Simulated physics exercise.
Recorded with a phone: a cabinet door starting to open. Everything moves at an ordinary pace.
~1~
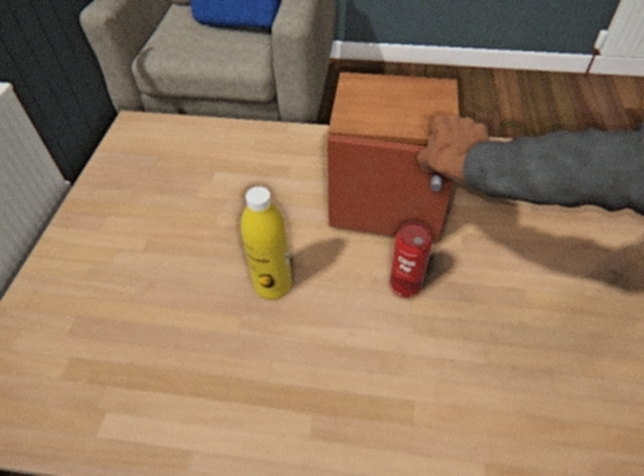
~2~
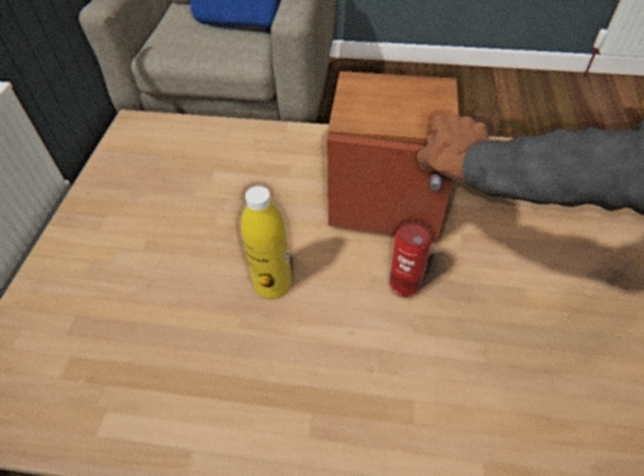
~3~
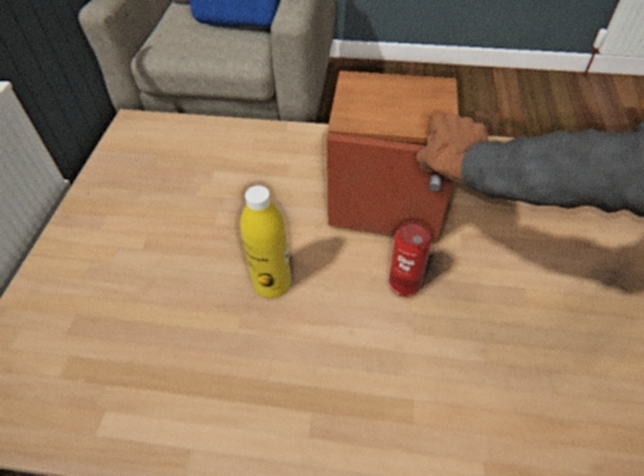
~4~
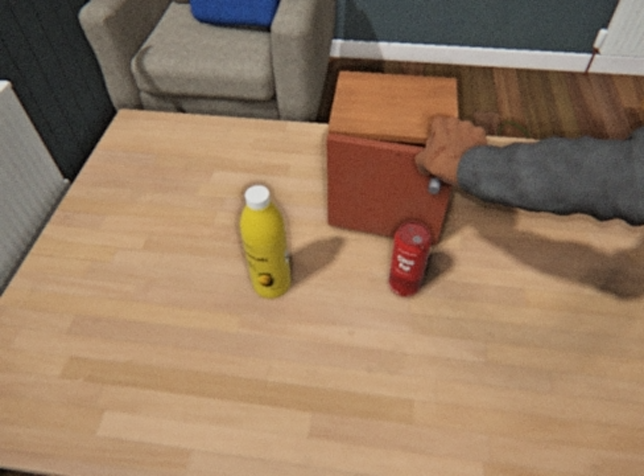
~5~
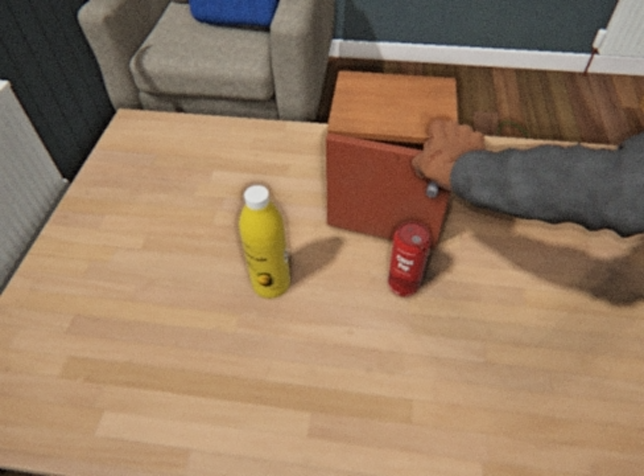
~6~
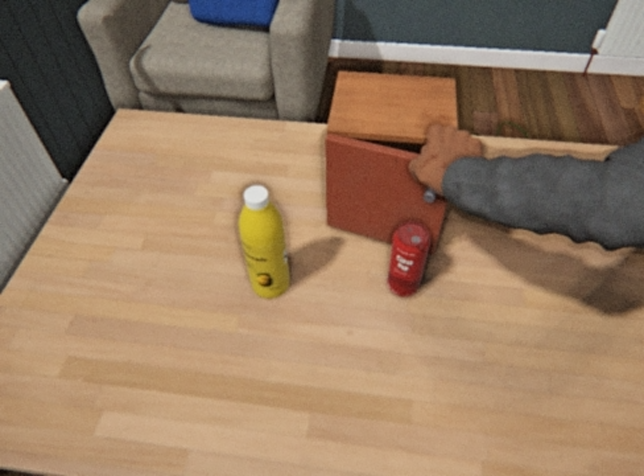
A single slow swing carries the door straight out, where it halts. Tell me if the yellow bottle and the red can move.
My prediction: Yellow bottle: Safe; red can: Struck.
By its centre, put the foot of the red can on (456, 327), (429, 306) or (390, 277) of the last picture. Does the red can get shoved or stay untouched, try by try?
In order: It is spared, then is spared, then gets bumped.
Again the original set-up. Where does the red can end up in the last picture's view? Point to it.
I'd say it stops near (297, 313).
Then, 0.94 s on from there, door 45° open; yellow bottle at rest near (264, 243); red can displaced about its own width near (385, 283).
Then, 1.62 s on from there, door 69° open; yellow bottle at rest near (264, 243); red can displaced well along near (340, 302).
Then, 2.04 s on from there, door 83° open; yellow bottle at rest near (264, 243); red can displaced well along near (309, 310).
In the end, the yellow bottle escapes contact, near (264, 243); the red can gets knocked, near (297, 313).
